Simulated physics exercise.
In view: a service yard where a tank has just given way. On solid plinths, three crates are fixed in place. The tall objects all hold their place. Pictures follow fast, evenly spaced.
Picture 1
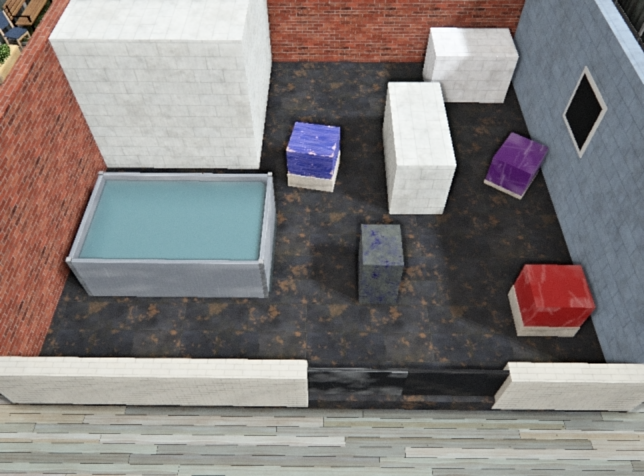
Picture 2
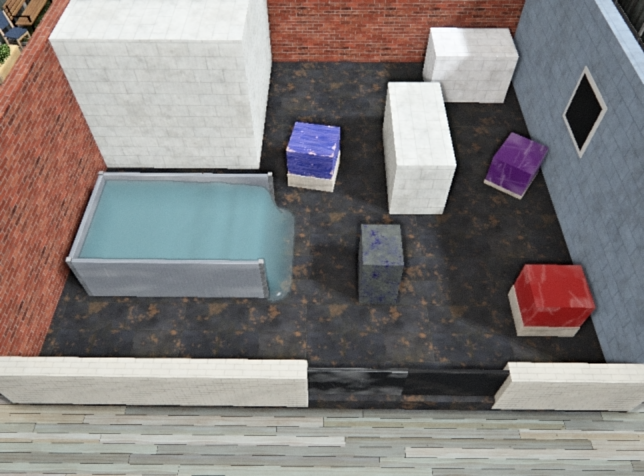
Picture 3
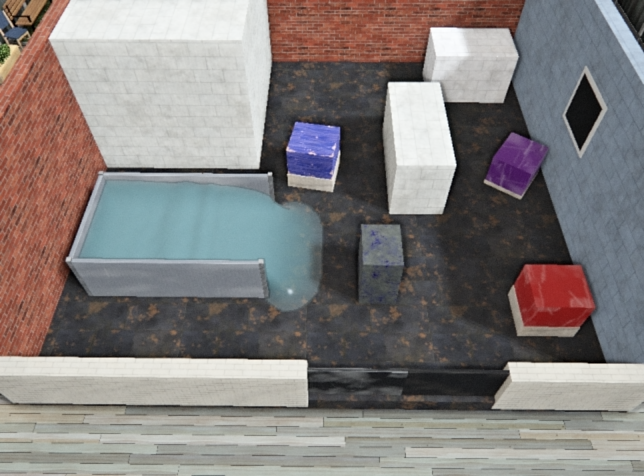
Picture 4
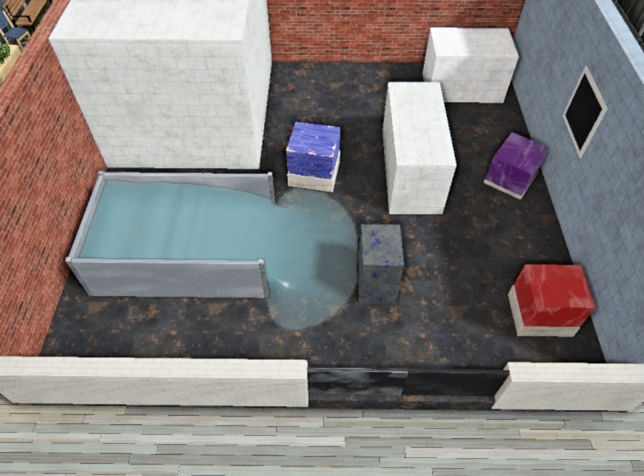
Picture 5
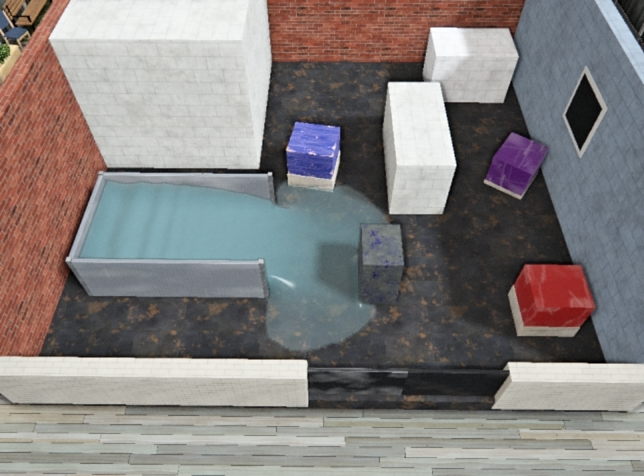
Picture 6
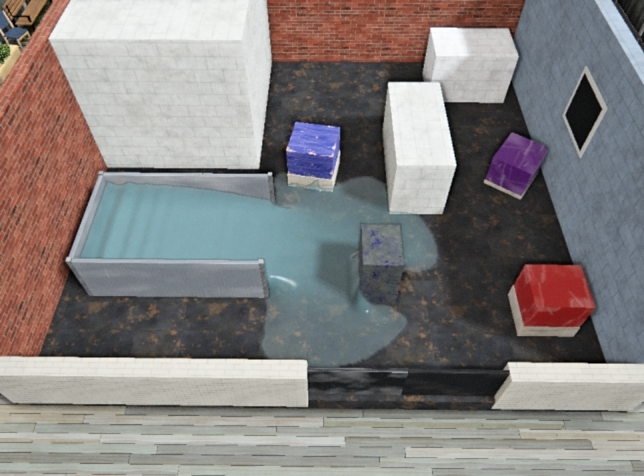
Blue-green water, at first still in a grey tank at the left of a walled yard seen from above, pours out through the tank's open right end. Around it on the dark mottled floor stand white blocks, a grey block near the middle, and blue, purple and red boxes, between brick and blue-grey walls. The water spreads rightward in a rounded sheet, reaches the grey block and wraps around both sides, while the camera stays still.
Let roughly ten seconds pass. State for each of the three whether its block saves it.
The purple crate will be caught by the water. The red crate will be caught by the water. The blue crate will be missed by the water.
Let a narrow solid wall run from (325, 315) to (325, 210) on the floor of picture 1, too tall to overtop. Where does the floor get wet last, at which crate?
My answer: The one in purple.
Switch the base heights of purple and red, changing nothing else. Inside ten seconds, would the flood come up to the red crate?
Red: Flooded.
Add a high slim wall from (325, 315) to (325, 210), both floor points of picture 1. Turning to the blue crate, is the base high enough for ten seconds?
My reading: Blue crate is topped.
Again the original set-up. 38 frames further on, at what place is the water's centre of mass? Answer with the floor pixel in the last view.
Roughly (377, 221) in the last picture.
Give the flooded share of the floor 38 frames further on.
Around 90 in a hundred.
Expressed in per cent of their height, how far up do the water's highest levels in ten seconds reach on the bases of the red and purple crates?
Around 130 % and 420 %.
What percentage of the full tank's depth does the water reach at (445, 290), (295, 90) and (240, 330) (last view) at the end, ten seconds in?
10, 12 and 8 in a hundred, in turn.
A moment on, water covers 30 % of the floor; the purple crate water round its plinth, the red crate water round its plinth, the blue crate water round its plinth.
Next, water covers 50 % of the floor; the purple crate water round its plinth, the red crate water round its plinth, the blue crate water round its plinth.
Then, water covers 75 % of the floor; the purple crate water round its plinth, the red crate water round its plinth, the blue crate water round its plinth.
Later, water covers 90 % of the floor; the purple crate water round its plinth, the red crate water round its plinth, the blue crate water round its plinth.
In the end, water covers 100 % of the floor; the purple crate was topped, the red crate was topped, the blue crate stayed above the water.
